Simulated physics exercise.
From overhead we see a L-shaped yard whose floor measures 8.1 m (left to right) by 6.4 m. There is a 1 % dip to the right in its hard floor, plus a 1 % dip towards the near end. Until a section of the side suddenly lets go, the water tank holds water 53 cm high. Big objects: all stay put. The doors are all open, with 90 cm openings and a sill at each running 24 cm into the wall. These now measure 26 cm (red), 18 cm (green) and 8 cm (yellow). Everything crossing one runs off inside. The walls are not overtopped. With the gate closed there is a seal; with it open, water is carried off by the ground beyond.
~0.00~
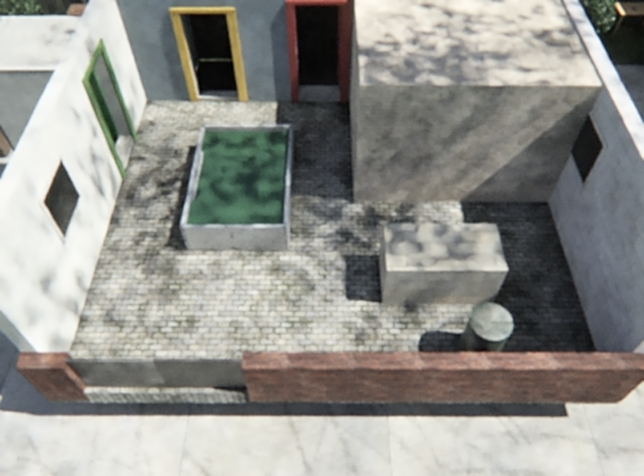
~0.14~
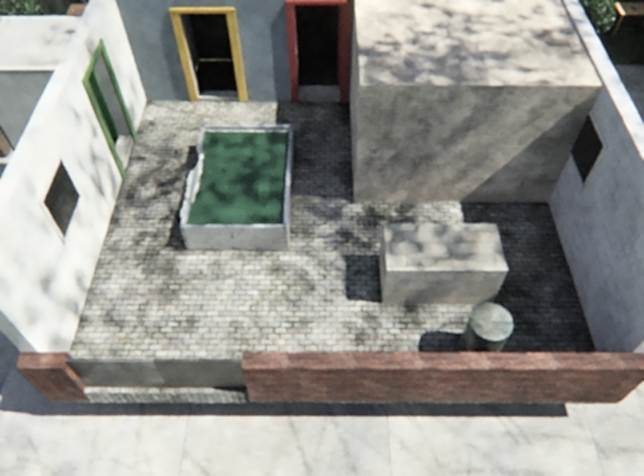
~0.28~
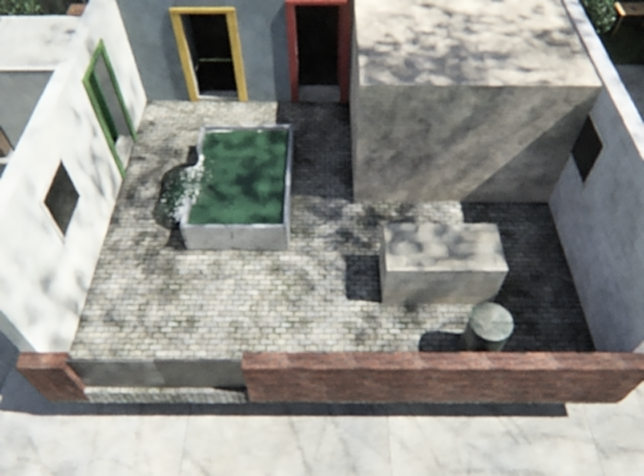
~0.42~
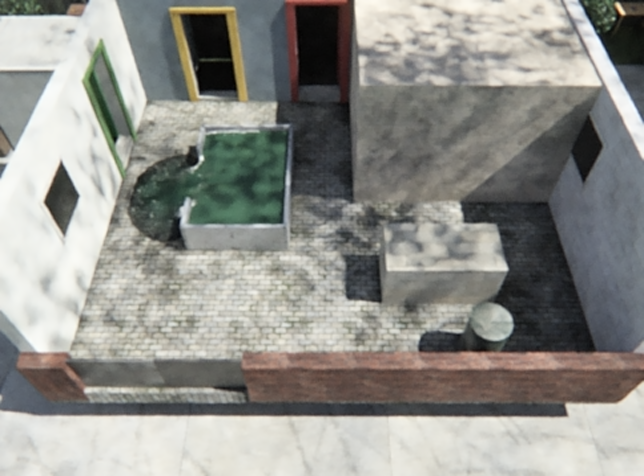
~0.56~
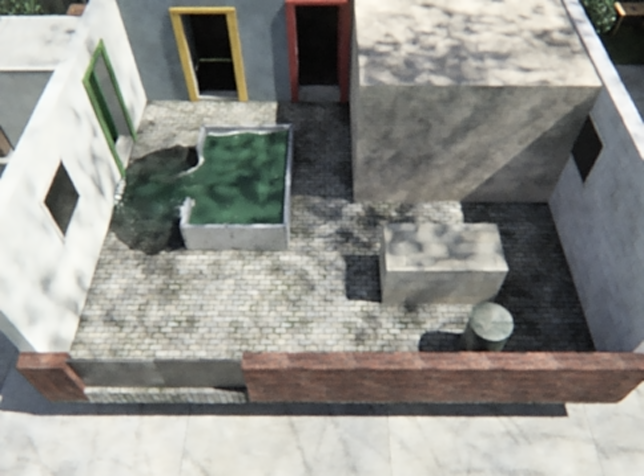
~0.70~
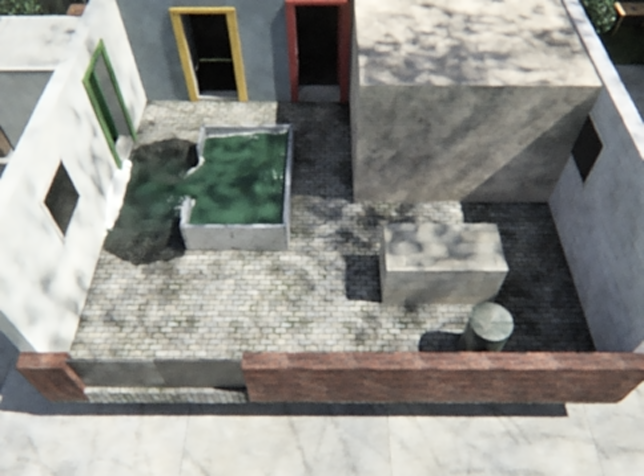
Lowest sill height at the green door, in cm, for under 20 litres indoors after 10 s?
I would say 19 cm.
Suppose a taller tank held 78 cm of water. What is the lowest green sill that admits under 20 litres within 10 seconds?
Then around 31 centimetres.
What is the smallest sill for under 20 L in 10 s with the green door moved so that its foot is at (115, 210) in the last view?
Something near 30 cm.
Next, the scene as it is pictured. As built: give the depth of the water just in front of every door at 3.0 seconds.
Red door 0 cm, green door 16 cm, yellow door 11 cm.
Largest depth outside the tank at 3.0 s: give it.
Max depth: About 23 cm.
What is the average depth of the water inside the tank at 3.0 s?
Some 25 cm.
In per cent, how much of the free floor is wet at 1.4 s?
15 %.
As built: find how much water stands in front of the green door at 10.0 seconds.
It stands about 4.5 centimetres deep.
After 1.4 s water covers 15 % of the floor, deepest (36 cm) near (128, 196); 24 cm at the green door, 3 litres in over its 18 cm sill.
After 3.0 s water covers 35 % of the floor, deepest (23 cm) near (63, 376); 16 cm at the green door, 22 litres in over its 18 cm sill.
After 10.0 s water covers 90 % of the floor, deepest (16 cm) near (458, 356); 5 cm at the green door, 23 litres in over its 18 cm sill.
At the green door as built, the water arrived by 0.7 s and peaked near 25 cm at 1.6 s.
Run again over the same 10 s with other heights there, 41 litres in over 15.5 cm, 12 litres over 21 cm. The limit of 20 litres is kept from about 19 cm up.
